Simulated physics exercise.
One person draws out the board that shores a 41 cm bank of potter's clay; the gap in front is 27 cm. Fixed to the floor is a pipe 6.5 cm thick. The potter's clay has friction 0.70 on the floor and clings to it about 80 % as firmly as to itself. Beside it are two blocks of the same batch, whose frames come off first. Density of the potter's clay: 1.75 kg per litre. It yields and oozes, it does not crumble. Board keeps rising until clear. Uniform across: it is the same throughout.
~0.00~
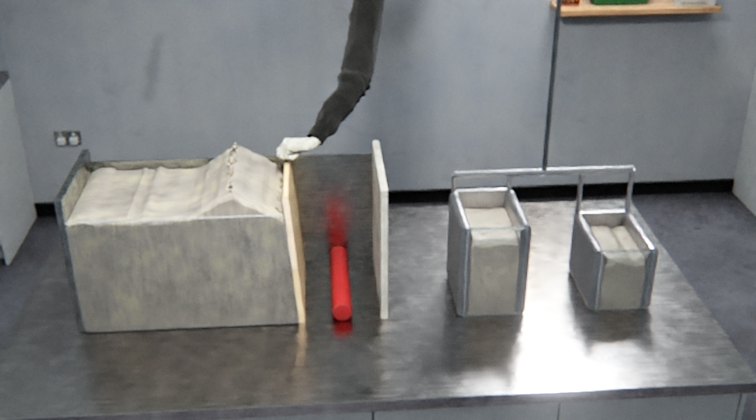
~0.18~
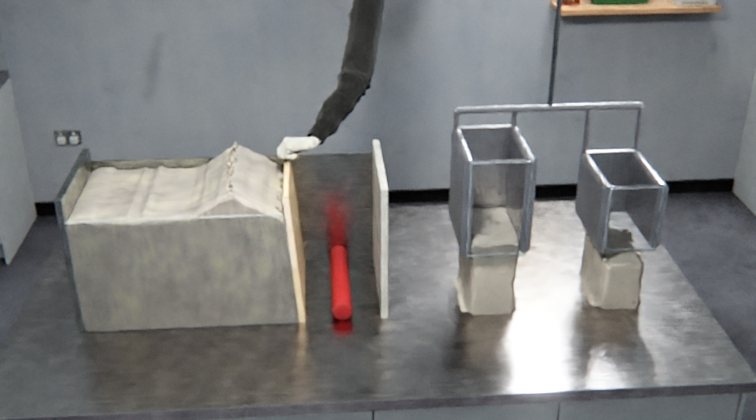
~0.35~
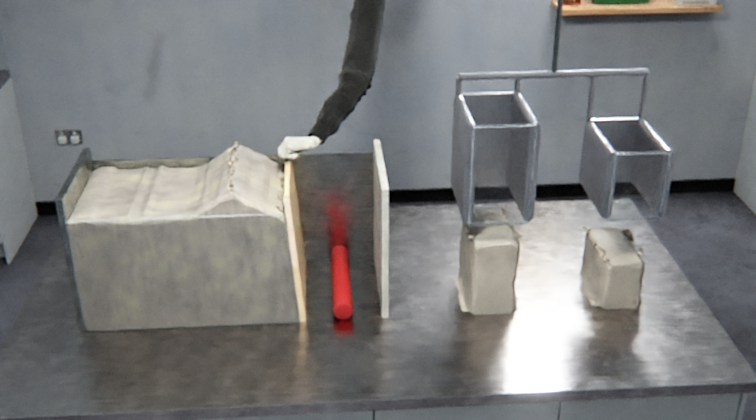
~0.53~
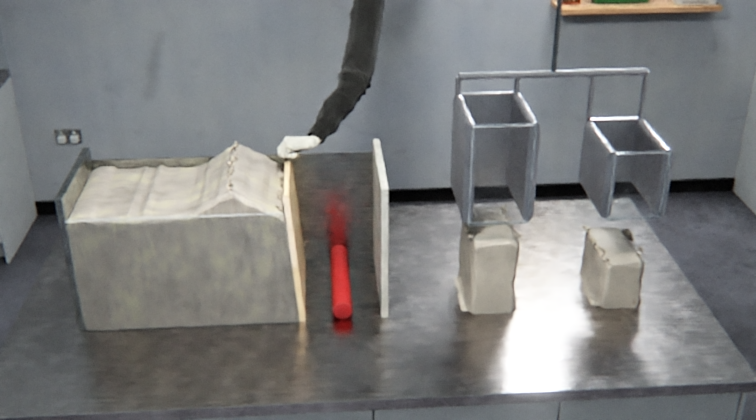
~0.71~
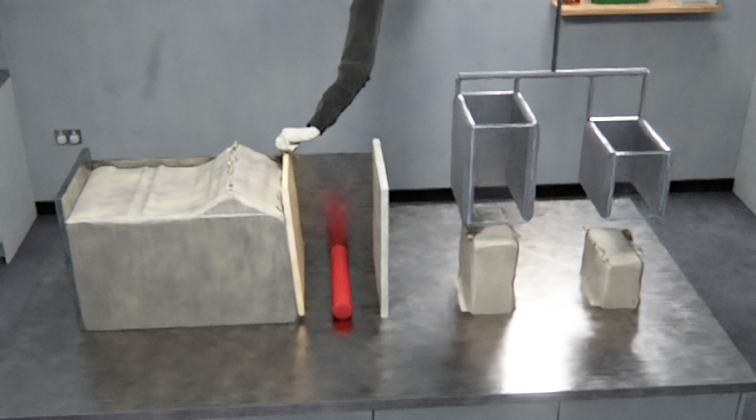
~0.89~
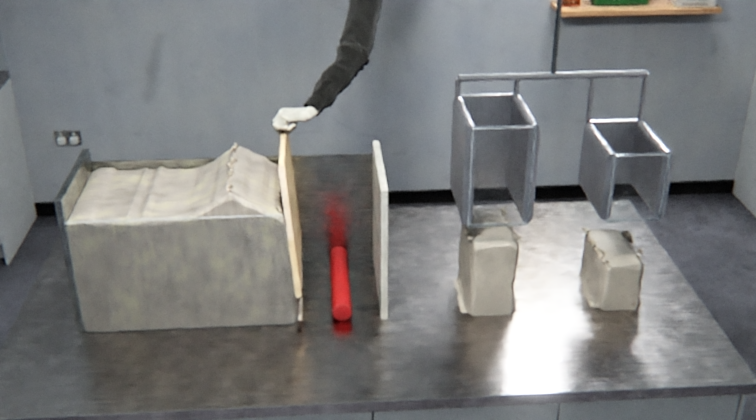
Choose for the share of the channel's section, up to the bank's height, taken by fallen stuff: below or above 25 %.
Choice: Below.
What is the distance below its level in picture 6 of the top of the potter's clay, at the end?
Measured change: Some 6 cm.
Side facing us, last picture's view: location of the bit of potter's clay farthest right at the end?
Near (326, 318).
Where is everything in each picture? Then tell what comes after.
The first frame shows top of the board at (284, 214), not yet moved; top of the potter's clay at (234, 198); blocks stand 29 cm, 19 cm (left to right).
The second frame shows top of the board at (284, 213), not yet moved; top of the potter's clay at (235, 197); blocks stand 29 cm, 19 cm (left to right).
The third frame shows top of the board at (285, 213), not yet moved; top of the potter's clay at (235, 197); blocks stand 29 cm, 19 cm (left to right).
The fourth frame shows top of the board at (285, 212), not yet moved; top of the potter's clay at (235, 196); blocks stand 29 cm, 19 cm (left to right).
The fifth frame shows top of the board at (283, 204), moved 3.0 cm; top of the potter's clay at (235, 196); blocks stand 29 cm, 19 cm (left to right).
The sixth frame shows top of the board at (280, 183), moved 11 cm; top of the potter's clay at (235, 198); blocks stand 29 cm, 19 cm (left to right).
After 1.17 s, the face still stands, with nothing on top of the pipe; the channel is 0 % full.
After 1.51 s, the face still stands, with nothing on top of the pipe; the channel is 0 % full.
After 1.84 s, the fallen stuff reaches 4 % of the way across, with nothing on top of the pipe; the channel is 2 % full.
After 2.18 s, the fallen stuff reaches 24 % of the way across, with nothing on top of the pipe; the channel is 13 % full.
After 2.66 s, at the end, the fallen stuff reaches 33 % of the way across, with nothing on top of the pipe; the channel is 19 % full.
